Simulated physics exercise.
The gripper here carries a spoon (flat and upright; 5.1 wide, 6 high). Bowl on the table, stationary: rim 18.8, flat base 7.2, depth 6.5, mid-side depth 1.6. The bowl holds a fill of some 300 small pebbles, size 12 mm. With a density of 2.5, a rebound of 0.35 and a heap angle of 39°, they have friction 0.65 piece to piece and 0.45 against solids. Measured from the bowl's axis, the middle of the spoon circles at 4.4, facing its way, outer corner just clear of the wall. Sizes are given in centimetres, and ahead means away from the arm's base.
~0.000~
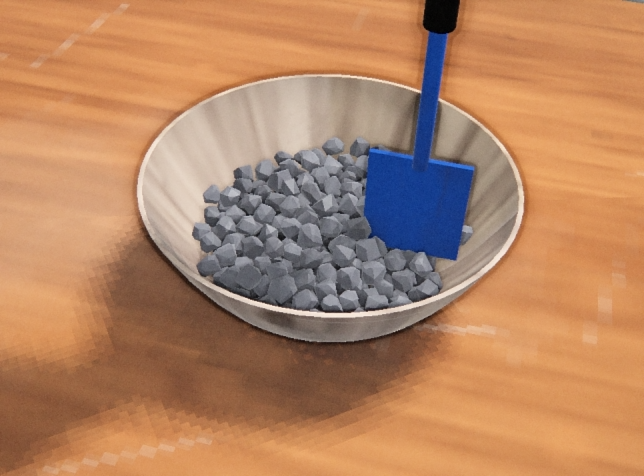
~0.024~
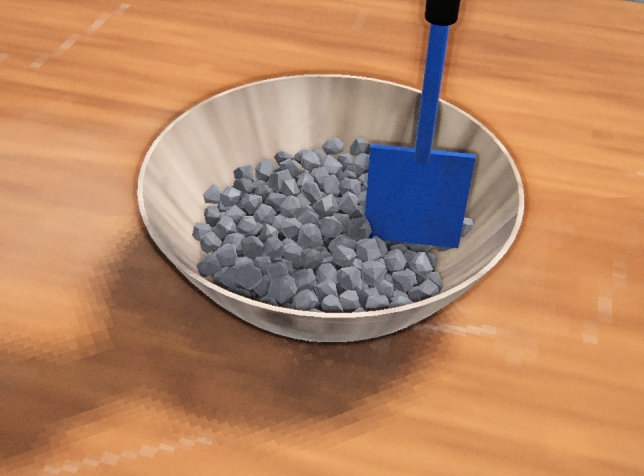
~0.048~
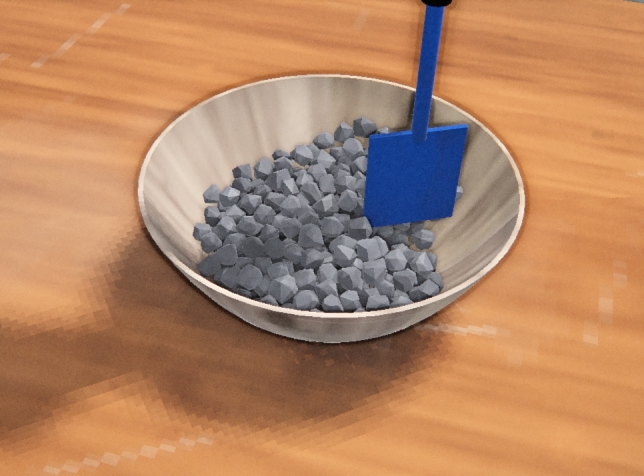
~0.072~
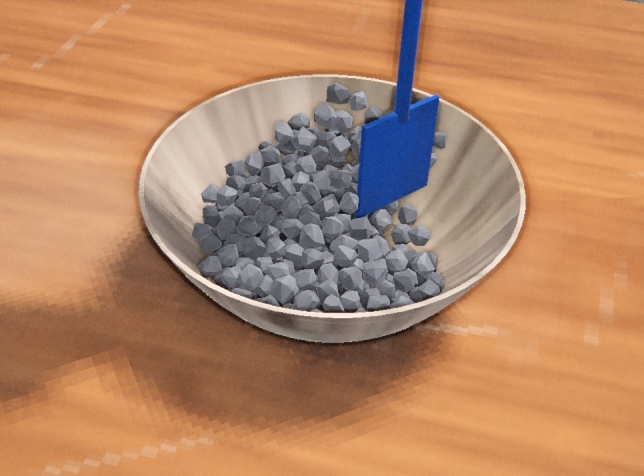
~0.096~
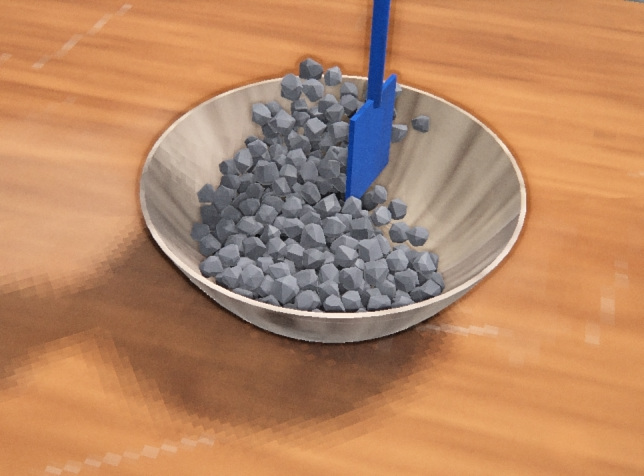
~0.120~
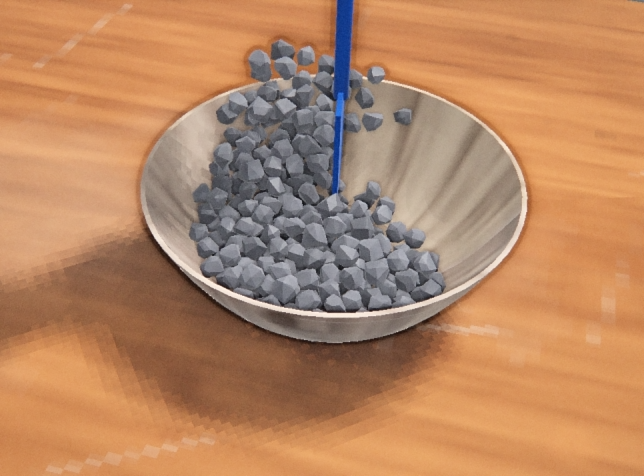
On a wooden tabletop with orange-brown grain, seen from above at an angle by a still camera, sits a wide pale metallic bowl. It holds a heap of small grey pebbles, with a flat blue spoon on a blue, black-topped handle dipping in at the right. The spoon sweeps leftward around the far side, turning edge-on and pushing pebbles up into a pile over the back rim.
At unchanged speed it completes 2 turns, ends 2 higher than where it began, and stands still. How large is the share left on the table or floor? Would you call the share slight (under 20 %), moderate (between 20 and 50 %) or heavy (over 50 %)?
I would call it moderate.
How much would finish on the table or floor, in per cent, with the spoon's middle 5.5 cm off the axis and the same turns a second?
Then about 0 per cent.
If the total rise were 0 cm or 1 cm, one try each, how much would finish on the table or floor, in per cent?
I'd reckon around 55 and 45 per cent.
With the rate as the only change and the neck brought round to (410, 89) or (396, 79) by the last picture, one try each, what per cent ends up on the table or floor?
Close to 15 and 20 in a hundred.
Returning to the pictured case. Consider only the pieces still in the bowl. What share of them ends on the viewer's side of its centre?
I'd put it at roughly 55 per cent.
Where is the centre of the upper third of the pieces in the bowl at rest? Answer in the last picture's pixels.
Estimated centre: (306, 247).
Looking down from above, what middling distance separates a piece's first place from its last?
I'd put it at roughly 11 centimetres.
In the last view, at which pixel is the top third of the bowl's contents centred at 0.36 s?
About (461, 214).
After 0.36 s, 340° round, highest piece 10 above the table; 232 in the bowl, 41 on the table or floor, 30 in flight or on the tool.
After 0.60 s, 220° round, highest piece 8 above the table; 190 in the bowl, 105 on the table or floor, 8 in flight or on the tool.
After 0.91 s, 0° round, highest piece 5 above the table; 186 in the bowl, 117 on the table or floor.
After 1.61 s, 0° round, highest piece 5 above the table; 186 in the bowl, 117 on the table or floor.
In the end, 186 in the bowl, 117 on the table or floor. That is 39 % on the table or floor.
